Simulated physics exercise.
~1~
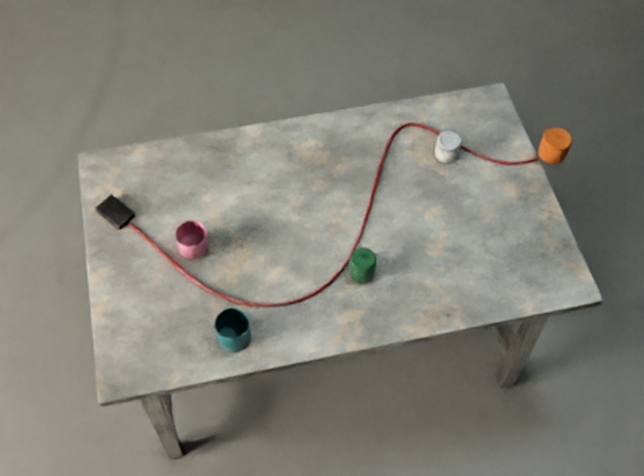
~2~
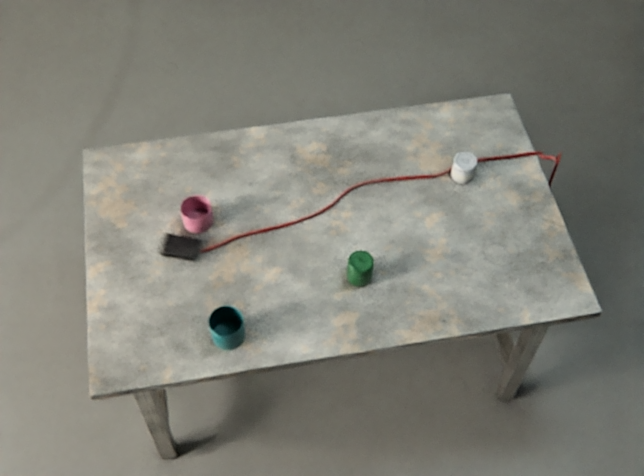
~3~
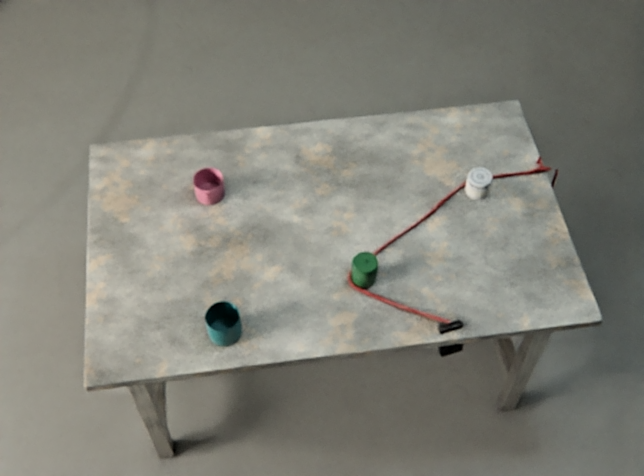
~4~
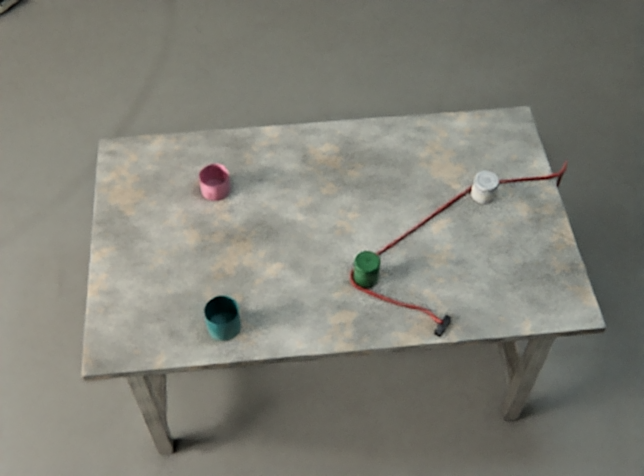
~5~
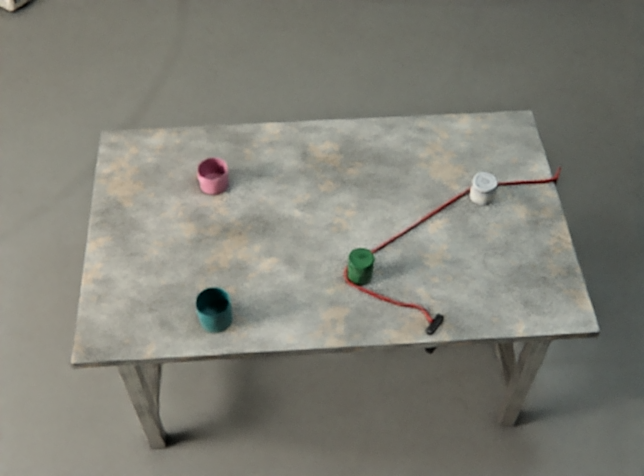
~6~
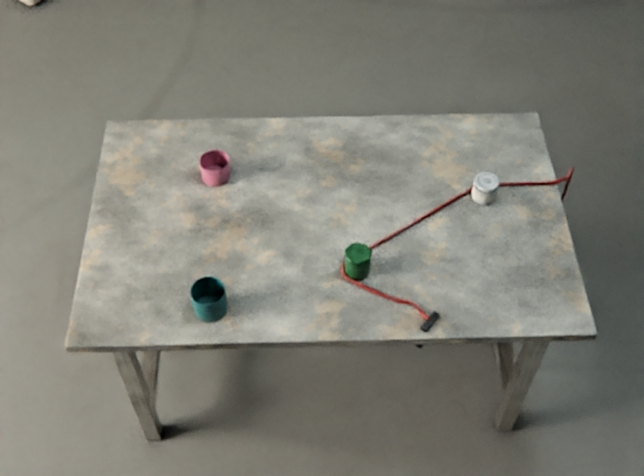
An orange cylinder at the right edge of a mottled grey table, seen from above at an angle, drops out of sight, pulling a thin red cable tied to a small black block at the left. A pink cup and a teal cup stand on the left, a green tub near the middle and a white tin at the upper right. The block slides right past the pink cup as the cable straightens against the tin, which shifts slightly. The cable then bends round the green tub, and the block swings to the front edge. It ends resting there, cable still bent round tub and tin, while the view drifts slightly sideways.
